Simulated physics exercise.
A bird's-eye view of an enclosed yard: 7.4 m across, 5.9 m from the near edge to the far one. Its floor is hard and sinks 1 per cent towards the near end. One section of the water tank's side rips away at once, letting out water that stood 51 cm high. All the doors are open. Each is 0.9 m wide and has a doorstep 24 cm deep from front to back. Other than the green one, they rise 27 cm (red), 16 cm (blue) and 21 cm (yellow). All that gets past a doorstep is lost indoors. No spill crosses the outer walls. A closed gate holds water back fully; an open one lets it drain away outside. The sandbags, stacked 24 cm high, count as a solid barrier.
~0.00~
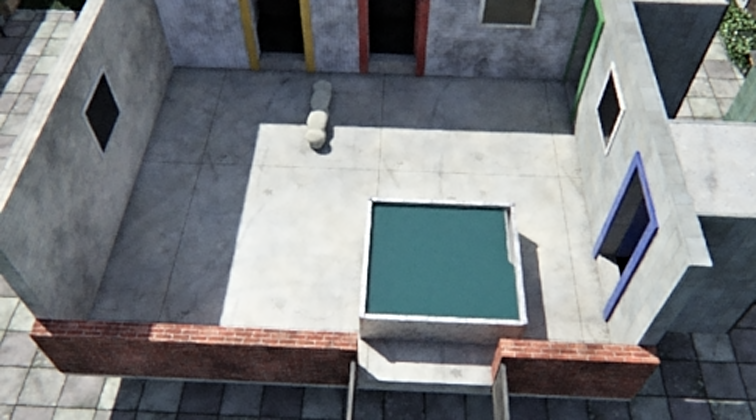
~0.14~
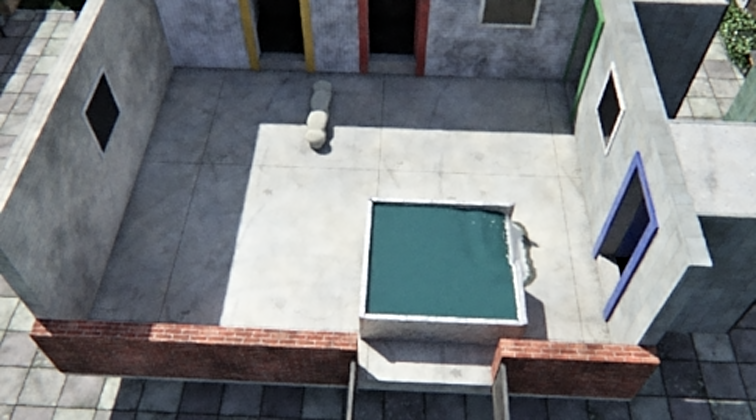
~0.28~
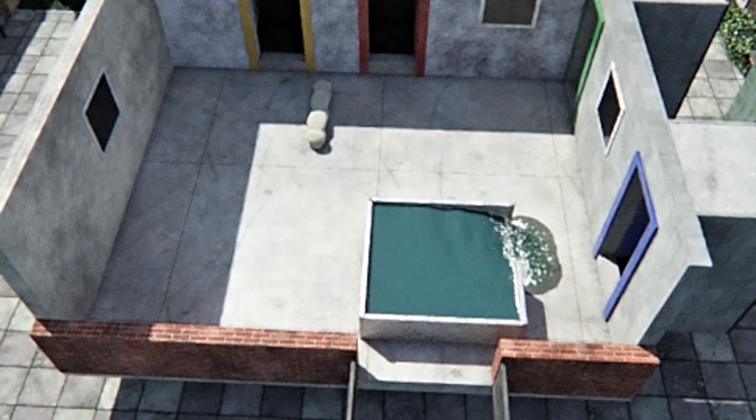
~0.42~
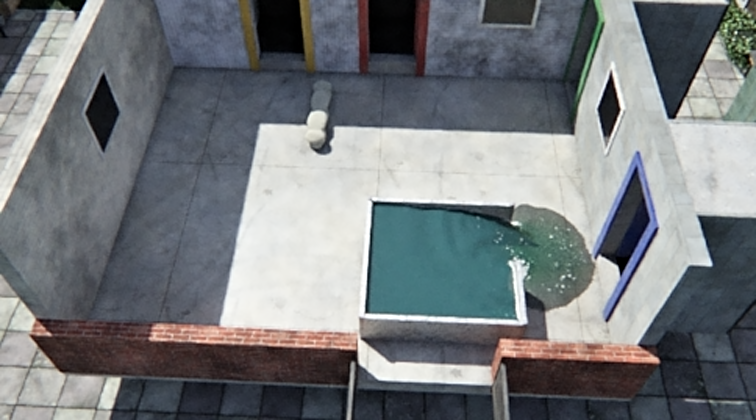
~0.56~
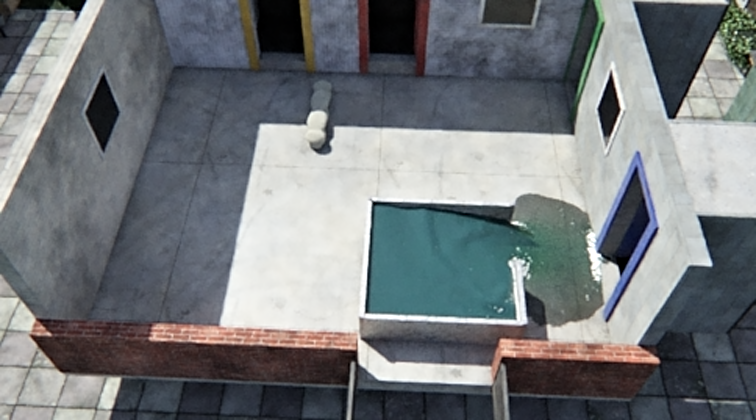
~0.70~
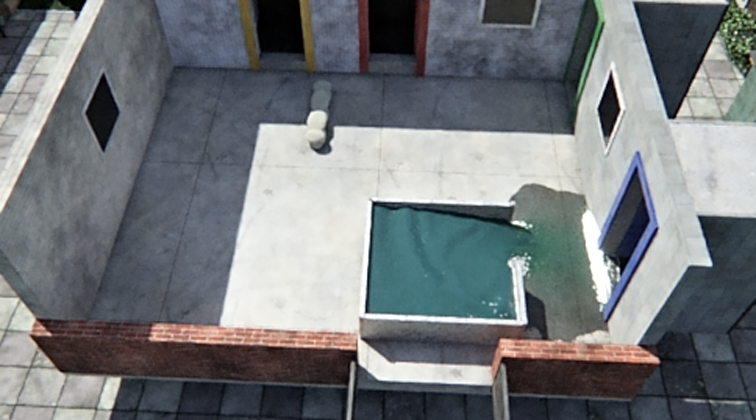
Water burst through the right side of a square tank in a walled yard, spread in a widening puddle across the pale floor, and splashed white against the wall by the blue-framed doorway.
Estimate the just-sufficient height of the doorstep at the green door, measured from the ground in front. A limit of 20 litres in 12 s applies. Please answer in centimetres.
I would say 9.5 cm.
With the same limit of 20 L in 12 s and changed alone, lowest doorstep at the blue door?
Roughly 25 cm at the blue door.
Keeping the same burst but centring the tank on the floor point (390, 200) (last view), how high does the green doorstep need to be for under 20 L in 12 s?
Then roughly 17 cm.
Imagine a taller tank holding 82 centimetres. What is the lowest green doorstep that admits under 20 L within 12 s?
Then a height close to 18 cm.
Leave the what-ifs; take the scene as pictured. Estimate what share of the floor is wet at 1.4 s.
Approximately 10 % of the floor.
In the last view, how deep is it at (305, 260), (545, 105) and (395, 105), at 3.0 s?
I'd read roughly 0, 5 and 0 cm there.
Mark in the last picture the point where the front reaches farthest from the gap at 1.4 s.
At about (576, 140).
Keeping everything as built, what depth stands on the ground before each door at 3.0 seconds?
Centimetres: Green = 7, red = 0, blue = 21, yellow = 0.
After 1.4 s water covers 10 % of the floor, deepest (34 cm) near (582, 242); it has not reached the green door.
After 3.0 s water covers 25 % of the floor, deepest (26 cm) near (617, 374); 7 cm at the green door, 1 litre in over its 8 cm doorstep.
After 12.0 s water covers 85 % of the floor, deepest (10 cm) near (617, 374); 6 cm at the green door, 34 litres in over its 8 cm doorstep.
At the green door as built, the water arrived by 1.9 s and peaked near 10 cm at 7.4 s.
Run again over the same 12 s with other heights there, 34 litres in over 8 cm, 11 litres over 11 cm. The limit of 20 litres is kept from about 9.5 cm up.
